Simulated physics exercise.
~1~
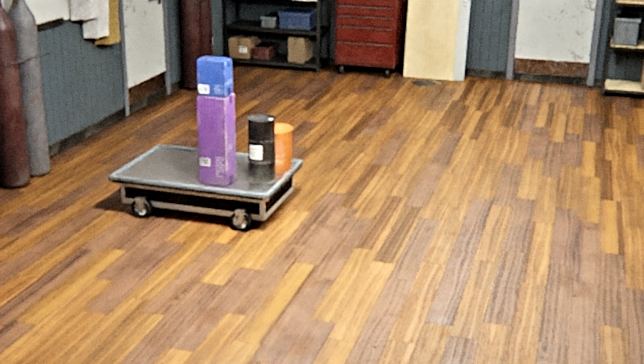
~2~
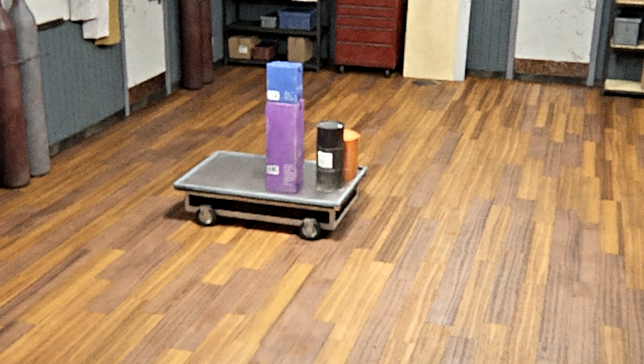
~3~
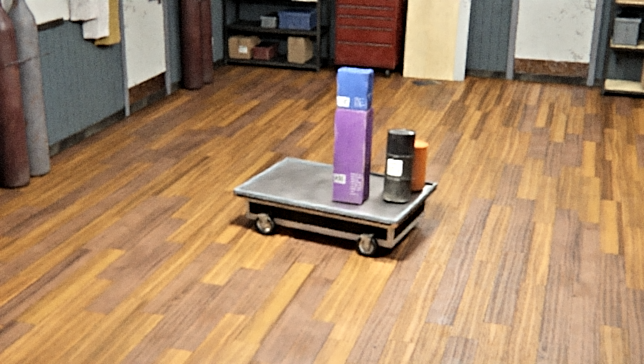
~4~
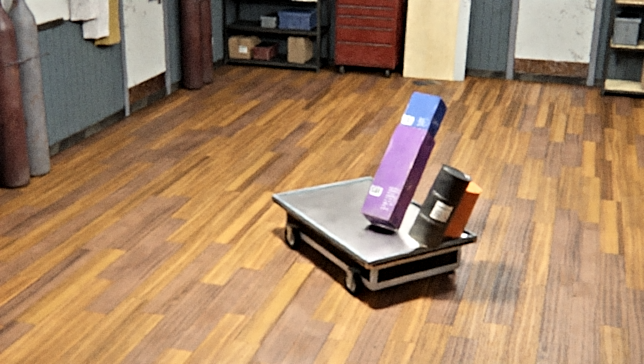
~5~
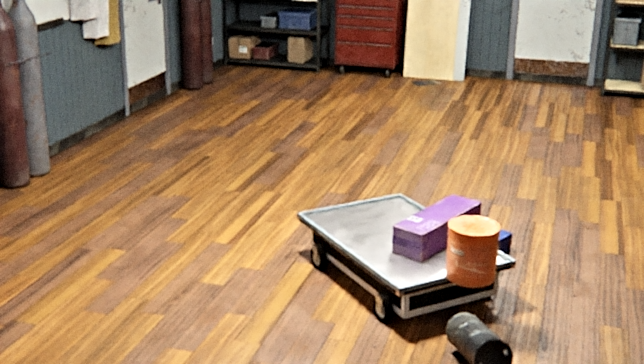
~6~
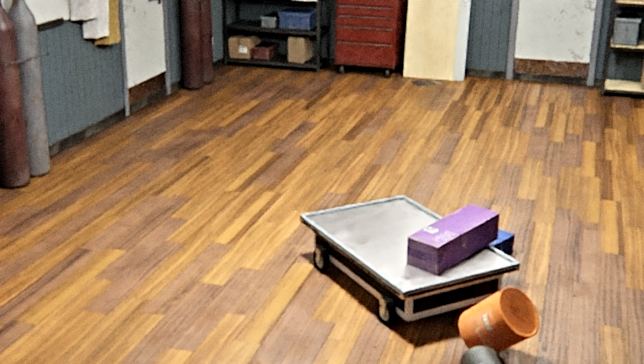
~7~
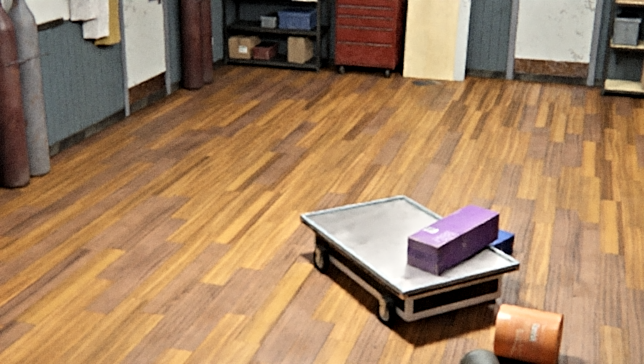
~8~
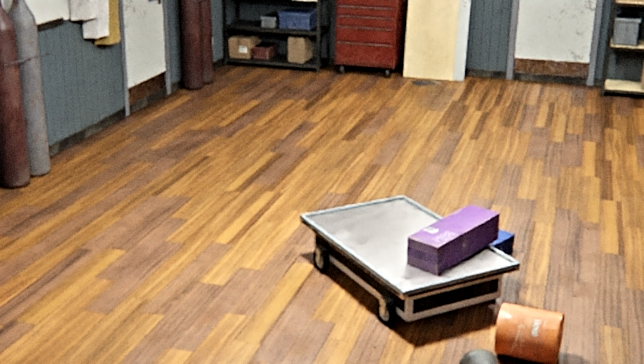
A low wheeled cart rolls to the right across a wooden workshop floor, carrying a blue box stacked on a tall purple box, with a black canister and an orange pail beside them. It then swings toward the viewer, and the whole load leans to the right. The boxes topple onto their sides, and the black canister drops to the floor at the near end. As the cart stops, the orange pail tumbles off after it and rolls a little. The purple box ends lying on the deck, the blue one just beyond it, with canister and pail on the floor.
